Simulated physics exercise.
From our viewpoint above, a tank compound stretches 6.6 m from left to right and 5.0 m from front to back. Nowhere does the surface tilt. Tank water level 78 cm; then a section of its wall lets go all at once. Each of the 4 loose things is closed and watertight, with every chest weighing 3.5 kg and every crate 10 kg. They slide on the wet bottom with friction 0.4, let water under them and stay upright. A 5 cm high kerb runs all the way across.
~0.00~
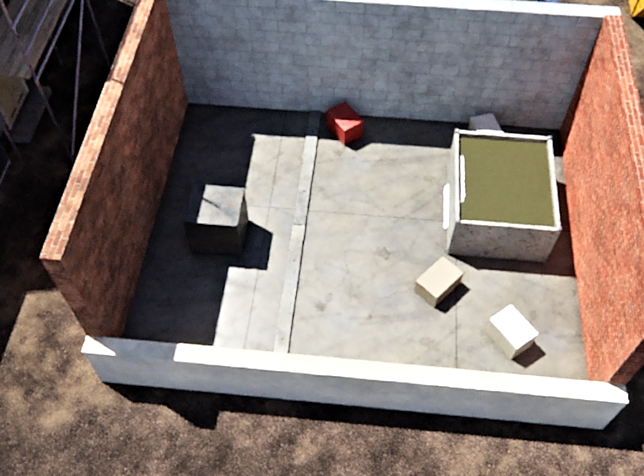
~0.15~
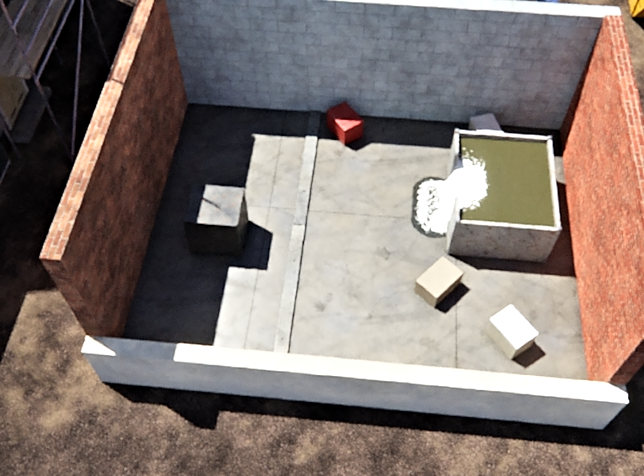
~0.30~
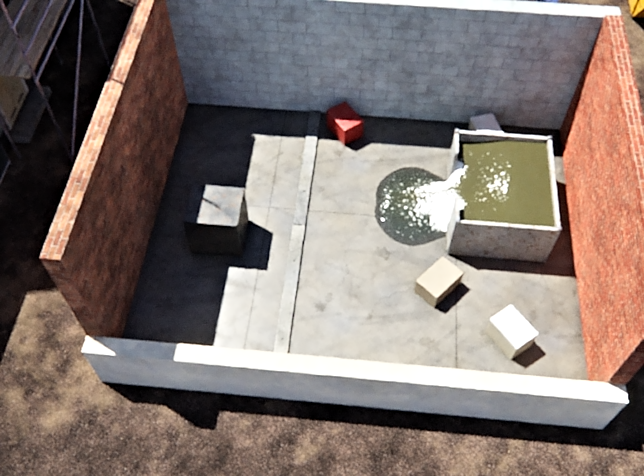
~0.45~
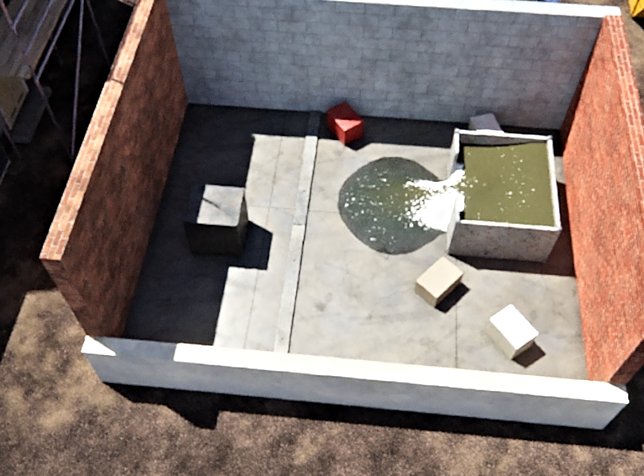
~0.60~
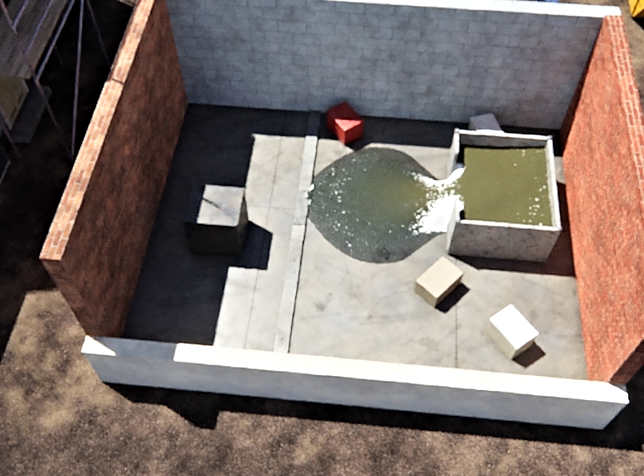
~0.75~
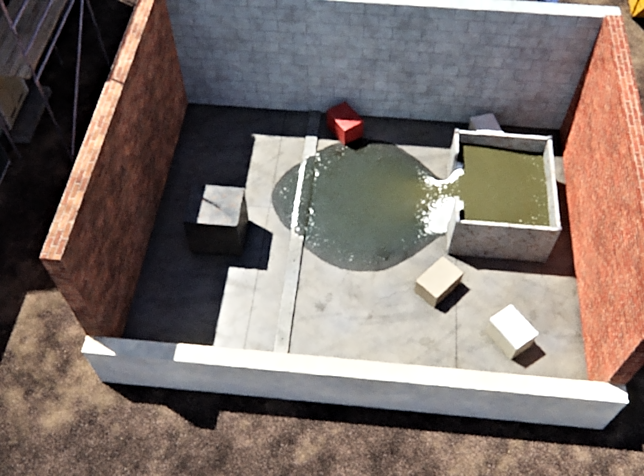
Walled concrete yard seen from above, with murky water gushing from a raised tank and spreading leftward across the floor past a low kerb.
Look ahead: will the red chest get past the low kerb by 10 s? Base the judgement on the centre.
I reckon the red chest reaches the far side.
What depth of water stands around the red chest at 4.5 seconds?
Around 9 cm.
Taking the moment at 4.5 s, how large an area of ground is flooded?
25 m2.
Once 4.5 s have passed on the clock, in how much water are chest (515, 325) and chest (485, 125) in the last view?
Depth approx. 0 cm / 1 cm.
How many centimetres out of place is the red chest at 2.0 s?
Roughly 60 centimetres by that point.
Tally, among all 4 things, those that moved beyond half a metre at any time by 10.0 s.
3.
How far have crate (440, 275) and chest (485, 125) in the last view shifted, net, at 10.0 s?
20 cm, 140 cm.
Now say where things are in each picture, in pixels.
In the first frame, the red chest at (345, 116), on the bottom; water covers 2.5 m2; 0 of 4 have shifted.
In the second frame, the red chest at (345, 116) rests on the ground; 3.1 m2 under water; 0 of 4 have shifted.
In the third frame, the red chest at (345, 116) rests on the ground; water covers 4.0 m2; 0 of 4 have shifted.
In the fourth frame, the red chest at (345, 116) rests on the ground; water covers 5.1 m2; 0 of 4 have shifted.
In the fifth frame, the red chest at (345, 116) rests on the ground; 6.4 m2 under water; 0 of 4 have shifted.
In the sixth frame, the red chest at (345, 116) rests on the ground; 7.9 m2 under water; 0 of 4 have shifted.
After 2.0 s the red chest is near (305, 112), 0.7 m from its start, aground; 1 of 4 are over the mark; 0 afloat.
After 4.5 s the red chest is near (237, 119), 1.8 m from its start, afloat; 1 of 4 are over the mark; 1 afloat.
After 7.0 s the red chest is near (223, 142), 2.1 m from its start, afloat; 1 of 4 are over the mark; 2 afloat.
After 10.0 s the red chest is near (228, 133), 2.0 m from its start, afloat; 1 of 4 are over the mark; 3 afloat.
